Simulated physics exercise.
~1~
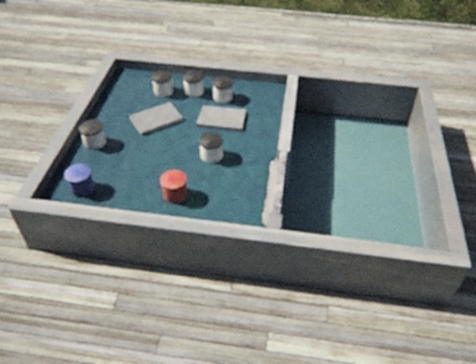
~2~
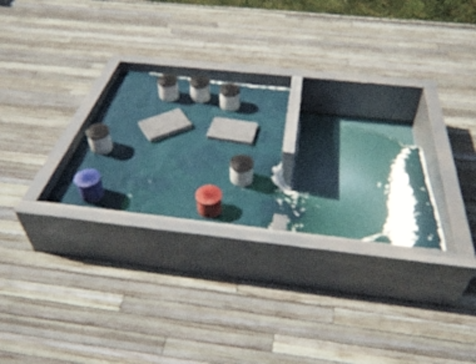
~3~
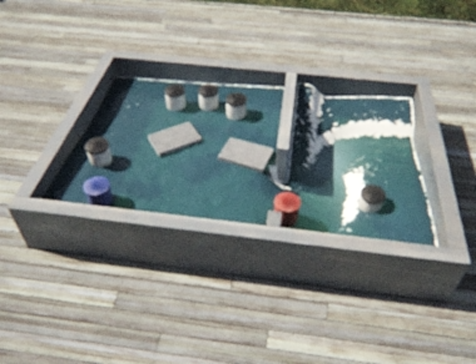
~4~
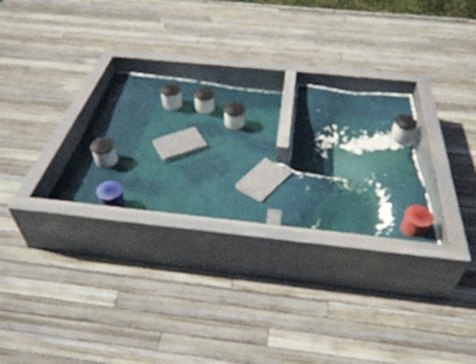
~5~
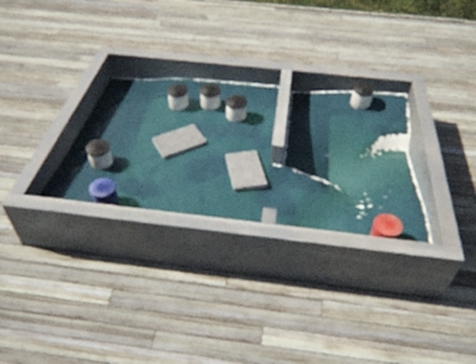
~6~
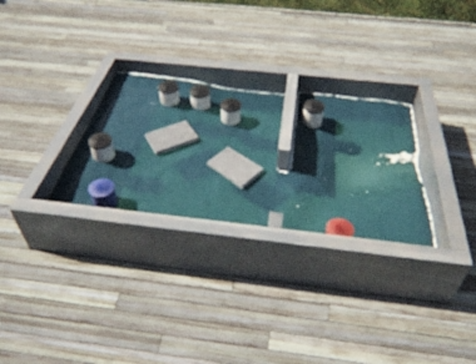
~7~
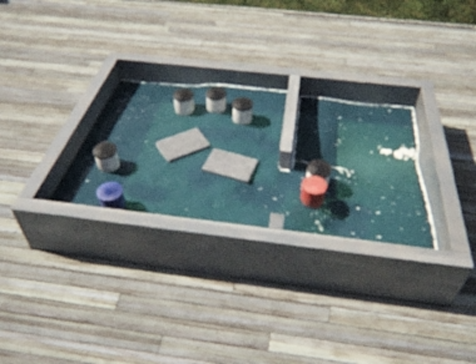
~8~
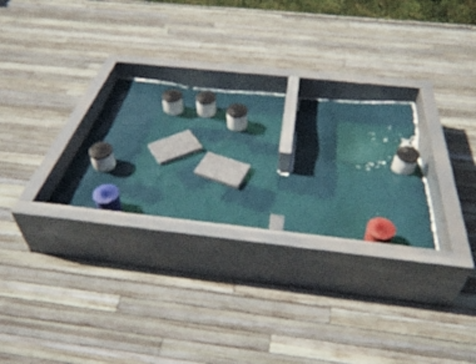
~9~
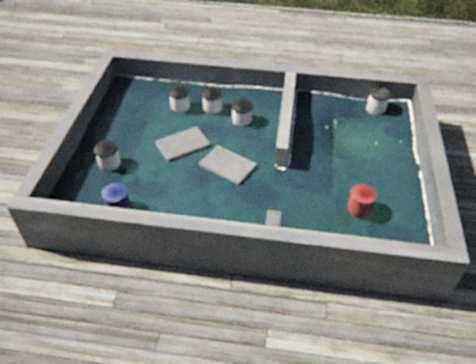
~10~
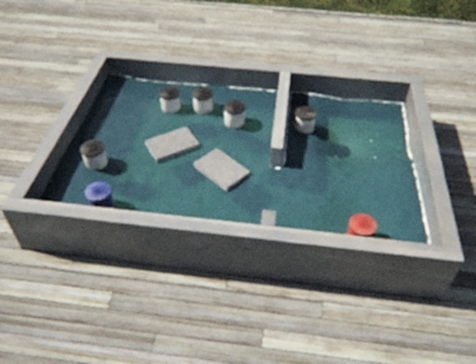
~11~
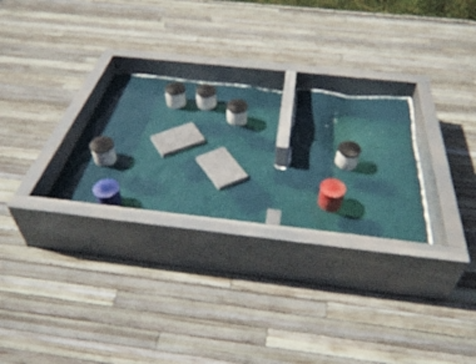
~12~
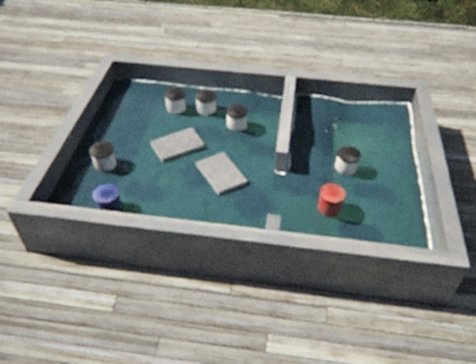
A grey rectangular basin sits on pale wooden decking, seen from above at an angle, with a strip of grass behind. Dark-topped white pails, two flat grey slabs, a blue pail and a red pail float in the larger left section, while the right section holds shallower water. An opening appears in the divider and water surges rightward, churning white against the far wall. The red pail and a white pail are carried through, then circle and drift back and forth as the foam fades. Finally the water calms, with those two on the right and the blue pail still at left.
